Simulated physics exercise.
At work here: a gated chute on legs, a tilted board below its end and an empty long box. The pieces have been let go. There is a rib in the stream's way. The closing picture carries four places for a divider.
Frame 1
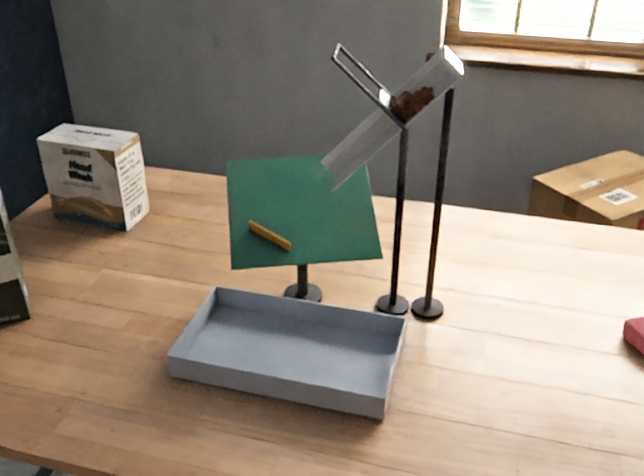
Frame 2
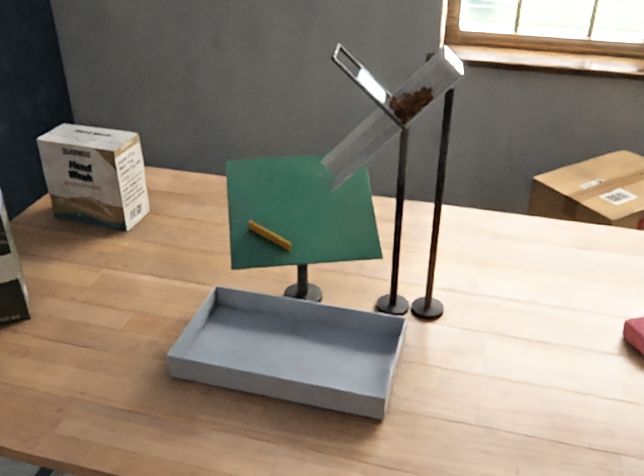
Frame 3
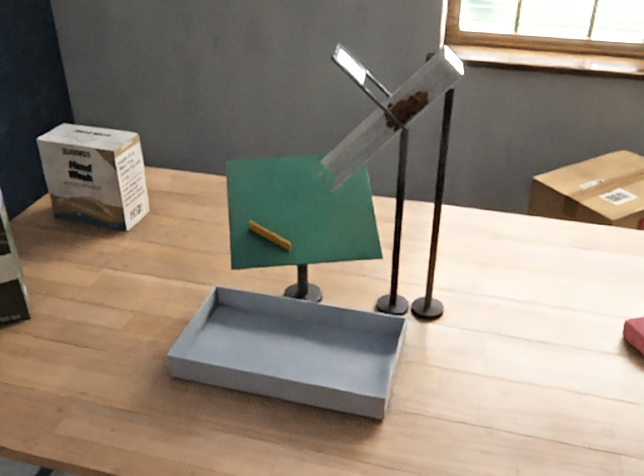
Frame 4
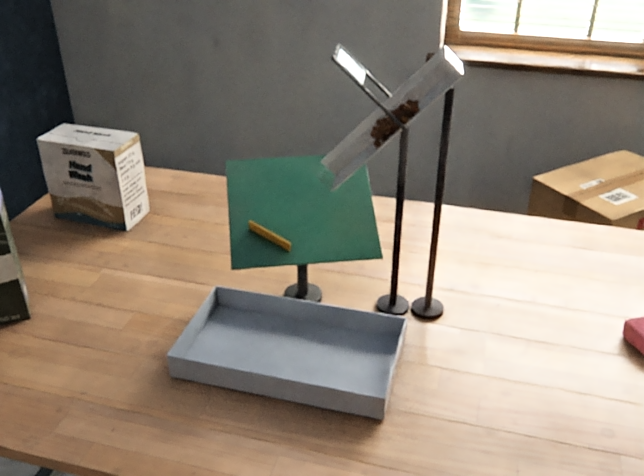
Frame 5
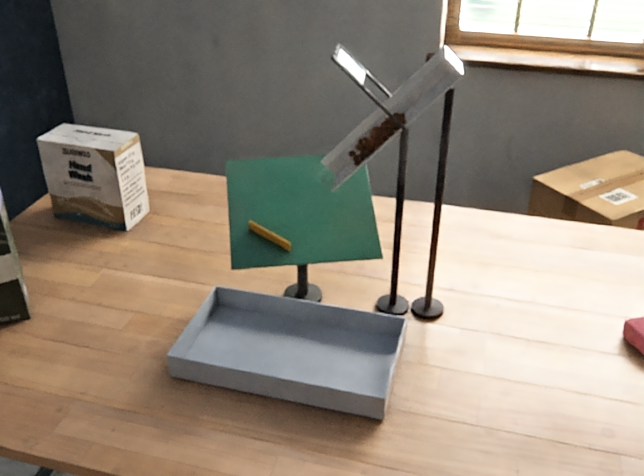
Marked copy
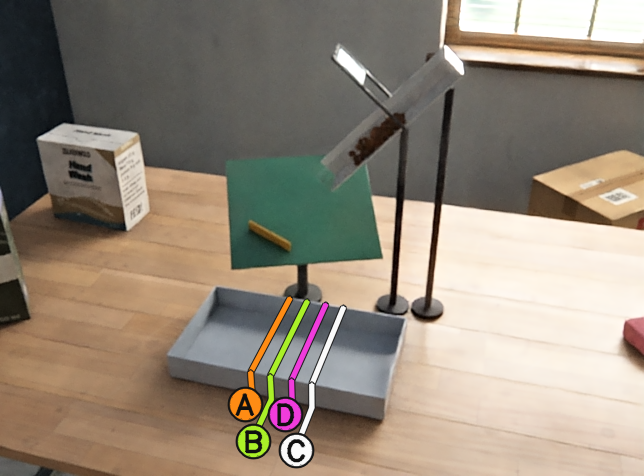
The video shows small brown pieces sliding down and leftward inside a clear, sloping chute on dark legs, after its gate opens, above a tilted green board with a yellow rib and an empty grey box.
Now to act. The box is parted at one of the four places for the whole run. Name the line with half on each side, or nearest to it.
D is best.
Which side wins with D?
More lands on the left.
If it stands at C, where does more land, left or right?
Left.
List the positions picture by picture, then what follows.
In the first picture, load behind the gate at (413, 100), bits of dog kibble; lip of the chute at (334, 183), sloping fairly steeply.
In the second picture, middle of the board at (302, 207), tilted gently; middle of its low edge at (308, 263); of its high edge at (295, 156).
In the third picture, front corners of the box at (168, 355) and (385, 398), empty; front of the load at (391, 125).
In the fourth picture, middle of the load at (393, 121); its front at (377, 142), about a third of the way to the lip; rib from (249, 221) to (290, 244).
In the fifth picture, middle of the load at (380, 137); its front at (352, 154), about two thirds of the way to the lip.
On the marked copy, line A crosses the front rim at (251, 371); line B crosses the front rim at (270, 375); line C crosses the front rim at (312, 383); line D crosses the front rim at (291, 379).
Choosing A, of what is caught, a small part on the left of the divider, most on the right.
Choosing B, of what is caught, a small part on the left of the divider, most on the right.
Choosing C, of what is caught, most on the left of the divider, a small part on the right.
Choosing D, of what is caught, about two thirds on the left of the divider, about a third on the right.
